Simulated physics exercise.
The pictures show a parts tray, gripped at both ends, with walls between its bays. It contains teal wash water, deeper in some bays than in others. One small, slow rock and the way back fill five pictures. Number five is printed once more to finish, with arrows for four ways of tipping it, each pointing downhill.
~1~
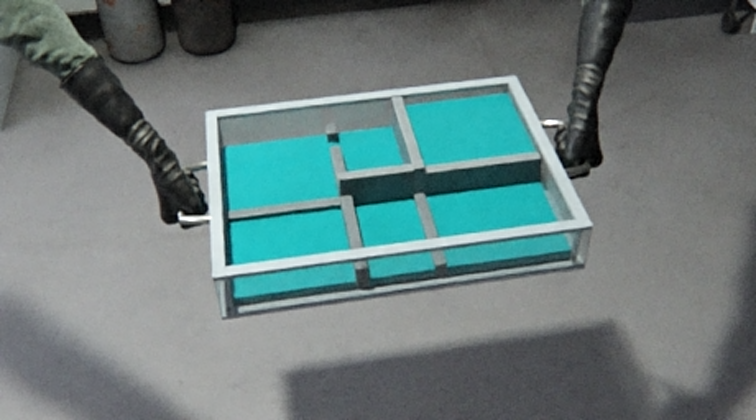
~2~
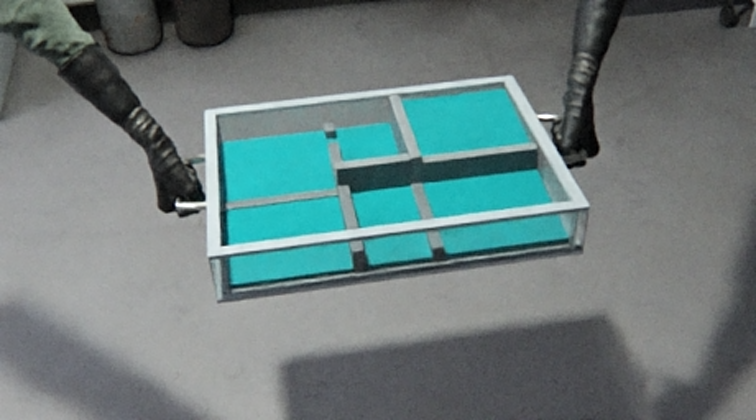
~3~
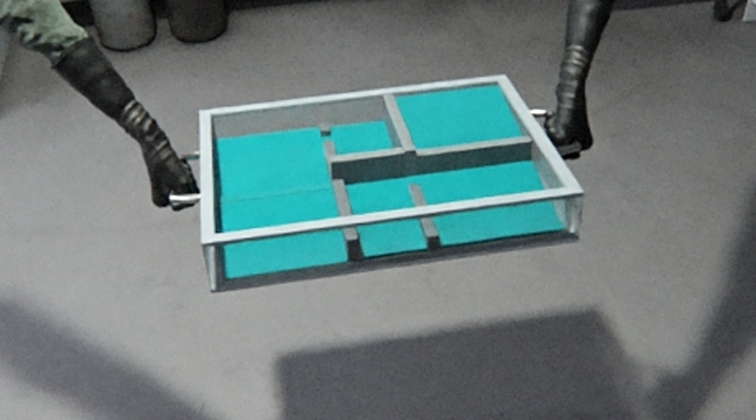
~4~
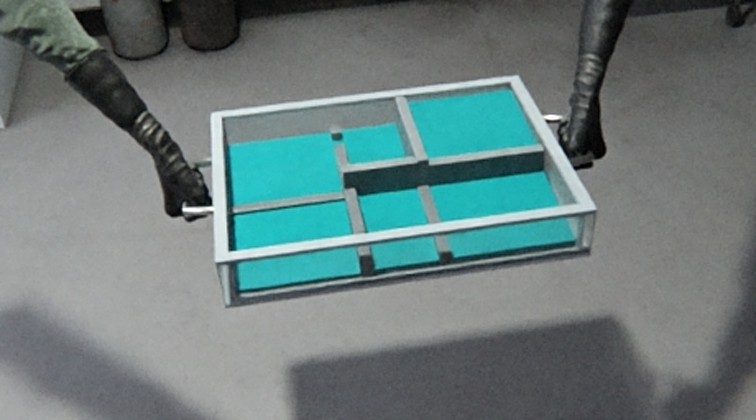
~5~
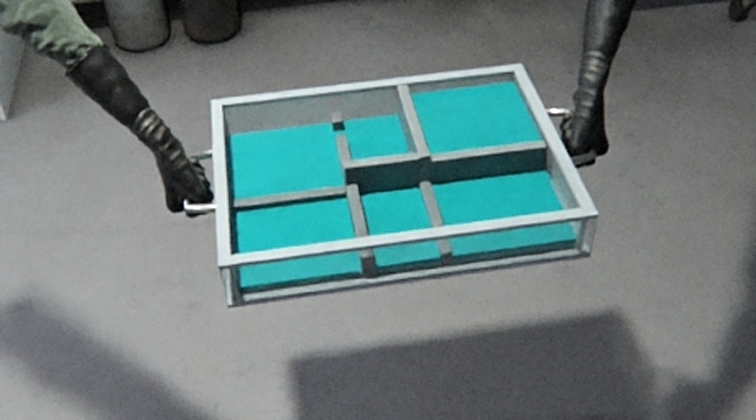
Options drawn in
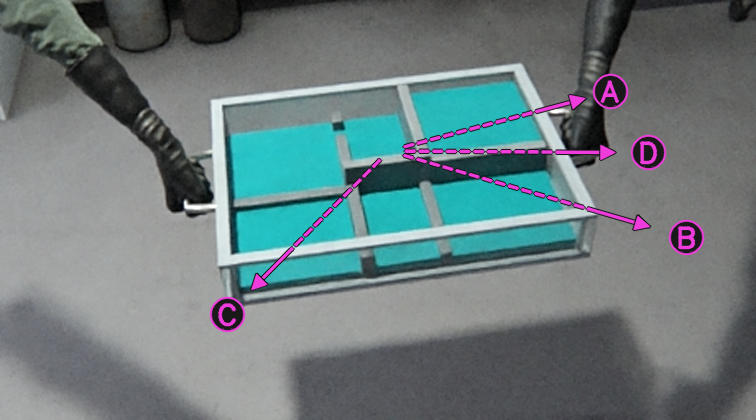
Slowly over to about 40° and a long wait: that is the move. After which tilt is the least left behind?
C is best.
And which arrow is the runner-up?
It is B.
On the marked copy, A ends at (580, 99); B ends at (644, 225); C ends at (255, 285); D ends at (609, 152).
With A, about 35 % stays in the tray, the largest part in the back right bay.
With B, about 19 % stays in the tray, the largest part in the front right bay.
With C, about 14 % stays in the tray, the largest part in the front left bay.
With D, about 36 % stays in the tray, the largest part in the front right bay.
